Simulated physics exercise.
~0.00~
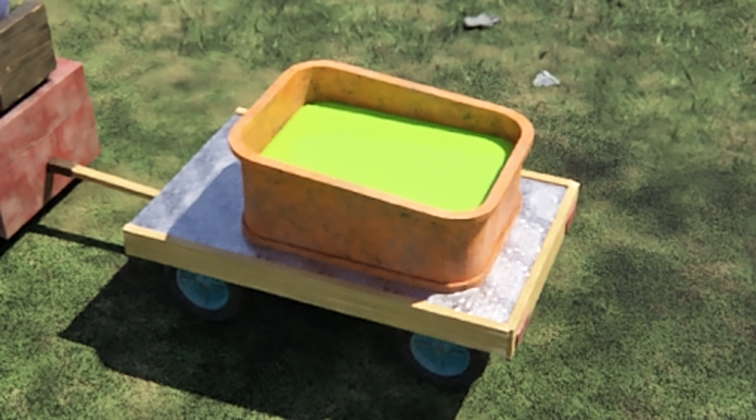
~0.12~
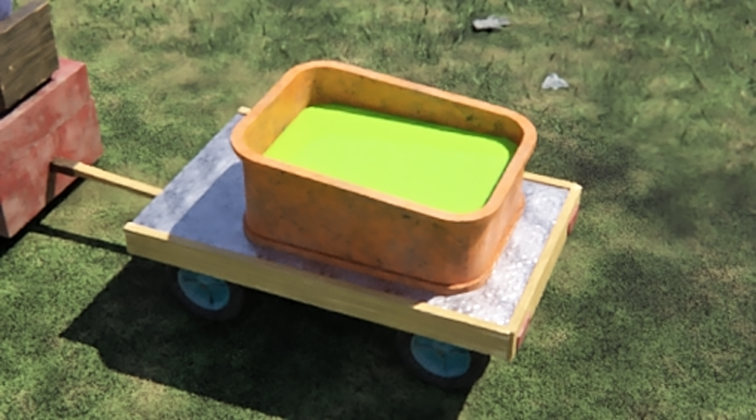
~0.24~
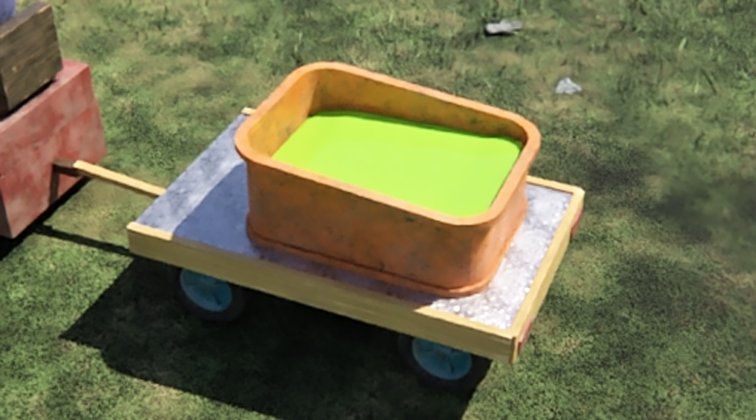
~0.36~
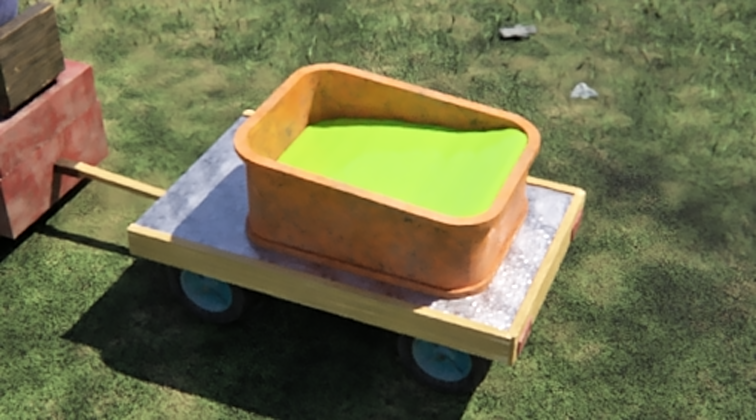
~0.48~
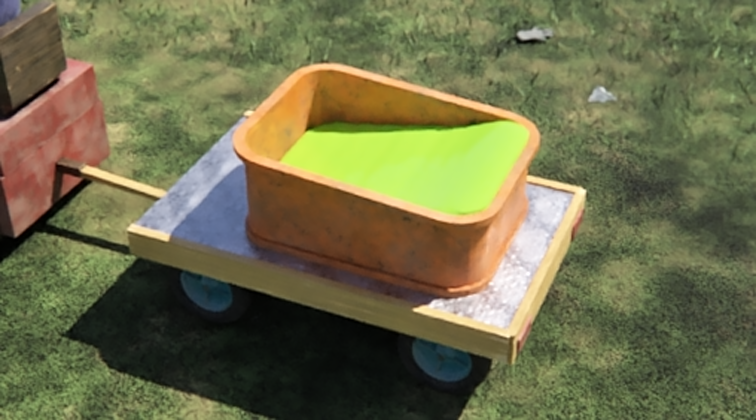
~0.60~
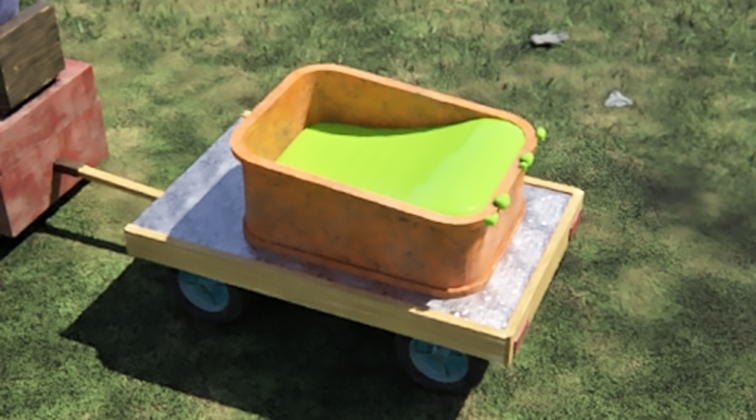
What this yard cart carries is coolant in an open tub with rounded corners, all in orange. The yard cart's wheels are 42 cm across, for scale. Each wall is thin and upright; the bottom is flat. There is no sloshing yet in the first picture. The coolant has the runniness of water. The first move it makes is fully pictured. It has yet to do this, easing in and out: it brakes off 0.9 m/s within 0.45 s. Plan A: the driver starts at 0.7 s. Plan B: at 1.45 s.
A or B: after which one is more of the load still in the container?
B.
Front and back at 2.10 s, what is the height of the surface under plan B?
About 32 cm in front and 24 cm behind.
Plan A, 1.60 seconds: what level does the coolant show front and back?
Front reads 32 centimetres, back reads 10 centimetres.
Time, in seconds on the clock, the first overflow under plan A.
That comes at some 1.0 s.
For plan A, 1.60 s in, the surface is 33 cm up at the front and 10 cm at the back; 3 per cent is out, over the front.
For plan A, 4.14 s in, 13 per cent is out, mostly over the back, some over the front, 28 of 218 litres.
For plan B, 2.10 s in, the surface is 32 cm up at the front and 25 cm at the back; nothing has left.
For plan B, 4.89 s in, nothing has left.
